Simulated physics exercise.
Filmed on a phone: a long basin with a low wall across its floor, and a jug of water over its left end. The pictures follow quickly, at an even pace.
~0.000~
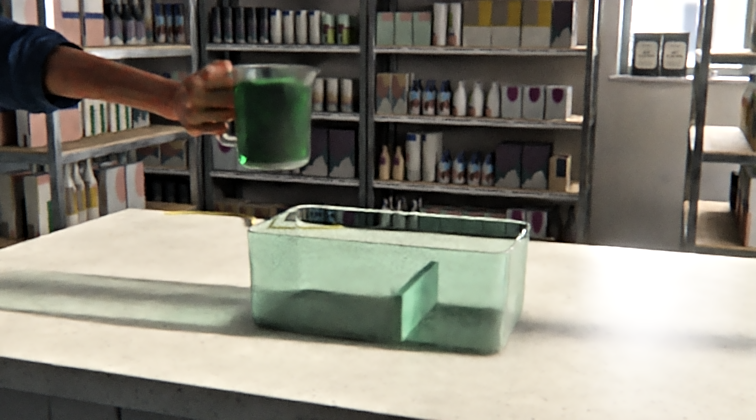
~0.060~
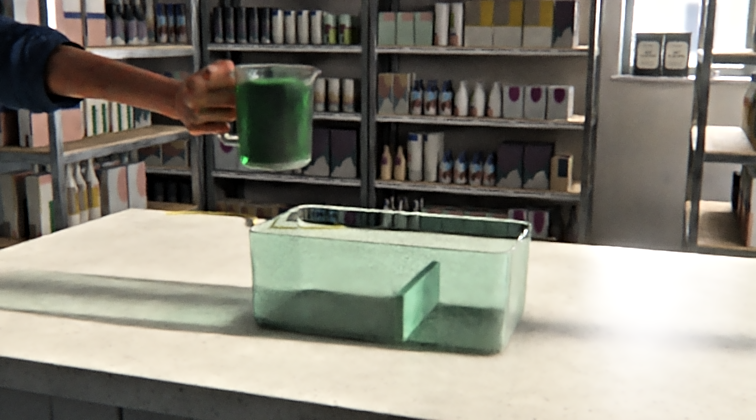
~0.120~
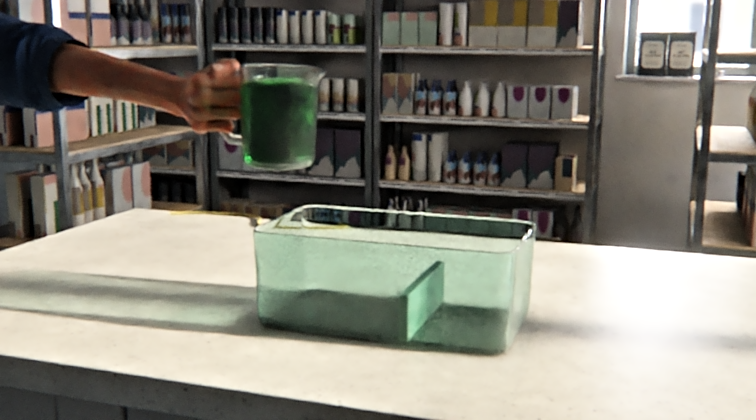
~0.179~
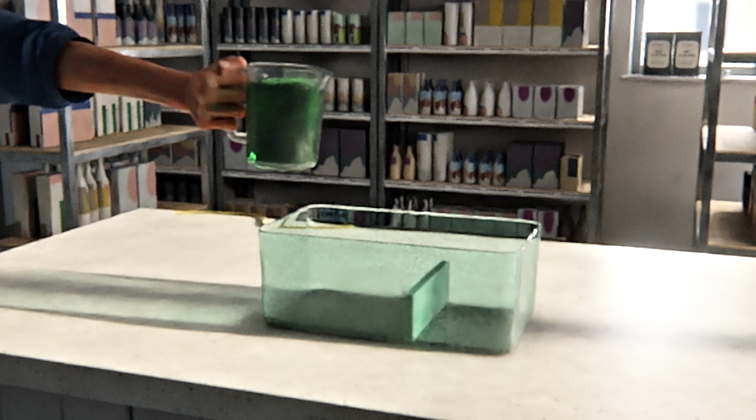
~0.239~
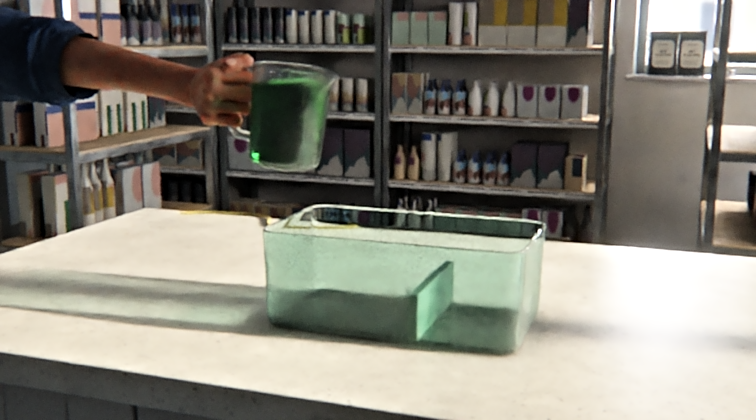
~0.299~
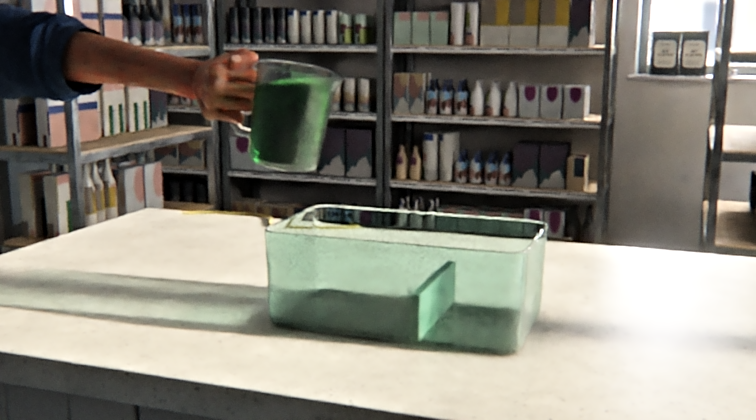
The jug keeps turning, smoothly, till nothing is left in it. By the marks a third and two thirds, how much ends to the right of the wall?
In the end not even a third is right of the wall.
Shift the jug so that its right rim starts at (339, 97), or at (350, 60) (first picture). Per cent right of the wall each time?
About 0 and 40 per cent.
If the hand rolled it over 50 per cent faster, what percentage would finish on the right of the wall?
About 5 per cent.
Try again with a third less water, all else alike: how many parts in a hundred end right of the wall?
Some 5 per cent.
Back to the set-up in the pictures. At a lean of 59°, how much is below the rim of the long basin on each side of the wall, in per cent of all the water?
Some 5 per cent left and 0 right.
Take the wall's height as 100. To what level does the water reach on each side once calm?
Left: 30 %. Right: 0 %.
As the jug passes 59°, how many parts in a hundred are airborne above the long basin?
Roughly 10 in a hundred.
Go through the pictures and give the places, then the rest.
Tilt 0°; pouring edge (317, 70); surface from (242, 81) to (309, 83); the long basin's rim runs from (273, 219) to (520, 239); the wall's top is at (418, 278), in the first picture.
Tilt 0°; pouring edge (319, 70); surface from (244, 81) to (311, 84), in the second picture.
Tilt 2°; pouring edge (325, 71); surface from (249, 81) to (316, 83), in the third picture.
Tilt 4°; pouring edge (331, 73); surface from (256, 81) to (322, 84), in the fourth picture.
Tilt 7°; pouring edge (338, 76); surface from (261, 81) to (329, 84), in the fifth picture.
Tilt 11°; pouring edge (342, 80); surface from (265, 83) to (335, 85), in the sixth picture.
A moment on, the jug is tipped part way and 85 per cent is still to pour, 3 is left of the wall and 0 right of it.
Next, the jug is tipped on its side and 39 per cent is still to pour, 42 is left of the wall and 1 right of it.
Then the jug is tipped on its side and 6 per cent is still to pour, 83 is left of the wall and 5 right of it.
Later the jug is tipped on its side and 0 per cent is still to pour, 92 is left of the wall and 5 right of it.
At rest 92 per cent lies left of the wall, 5 right of it and 2 outside.
